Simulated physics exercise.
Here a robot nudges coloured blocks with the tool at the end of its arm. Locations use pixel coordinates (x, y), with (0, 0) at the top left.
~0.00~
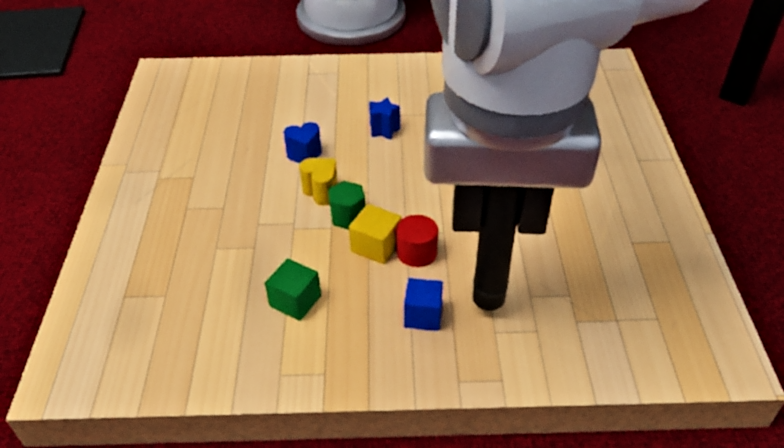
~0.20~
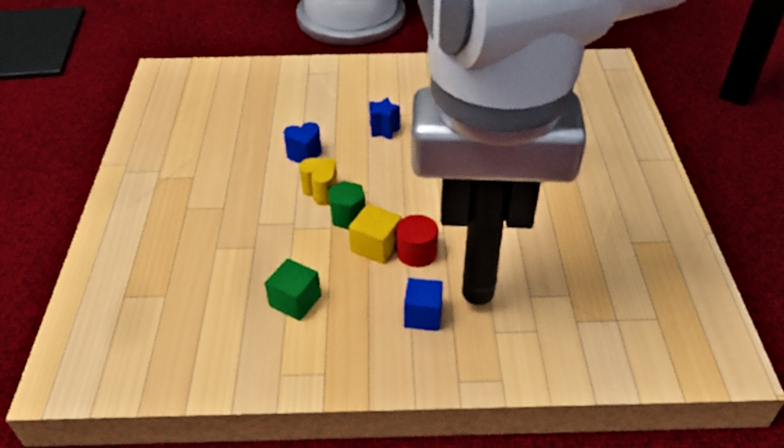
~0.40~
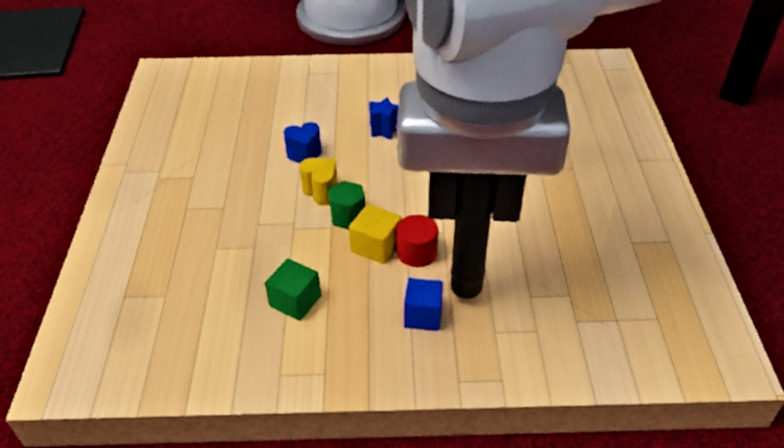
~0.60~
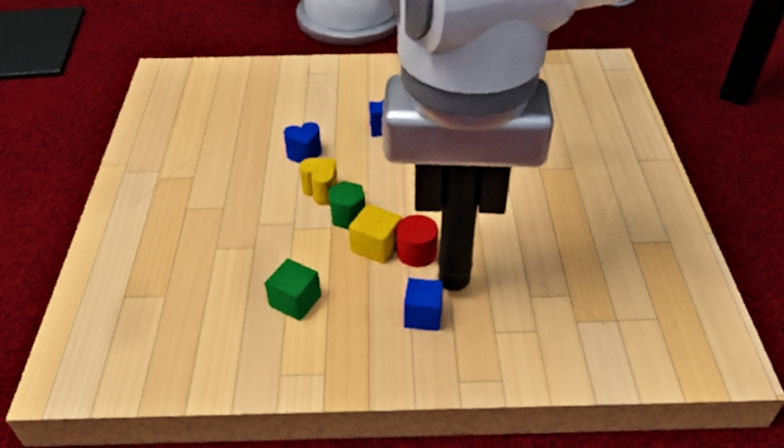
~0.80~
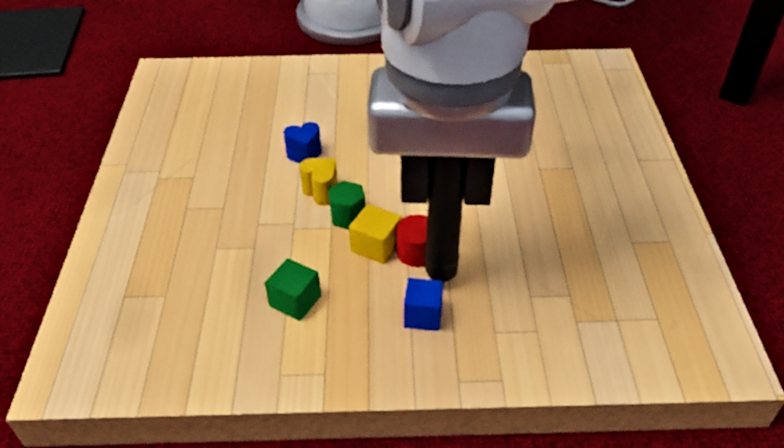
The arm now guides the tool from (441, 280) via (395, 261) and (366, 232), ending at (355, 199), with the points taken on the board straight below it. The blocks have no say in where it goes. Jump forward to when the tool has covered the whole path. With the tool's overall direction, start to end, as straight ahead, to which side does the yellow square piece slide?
Facing from start to end, it will go to the left.
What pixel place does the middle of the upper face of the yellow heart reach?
Expect it around (306, 150).
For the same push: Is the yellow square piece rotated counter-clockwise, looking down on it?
That would be a yes.
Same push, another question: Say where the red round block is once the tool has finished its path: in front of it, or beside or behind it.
It comes off the tool's front.
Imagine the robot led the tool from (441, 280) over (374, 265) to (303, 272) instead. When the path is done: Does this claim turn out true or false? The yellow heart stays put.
That statement is accurate.
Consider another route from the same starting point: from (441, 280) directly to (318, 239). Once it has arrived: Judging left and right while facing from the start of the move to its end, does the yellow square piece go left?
Going by the path, no.
The first path, step by step. One third of the way, tool (395, 252); green hexagonal block (342, 189); yellow square piece (366, 214), turned 25° anticlockwise; red round block (411, 213).
Two thirds of the way, tool (365, 223); yellow heart (306, 150), turned 35° clockwise; green hexagonal block (307, 175), turned 45° clockwise; yellow square piece (328, 196), turned 60° anticlockwise; red round block (411, 212).
At the end, tool (355, 190); yellow heart (306, 150), turned 35° clockwise; green hexagonal block (283, 173), turned 60° clockwise; yellow square piece (320, 186), turned 120° anticlockwise; red round block (411, 212).
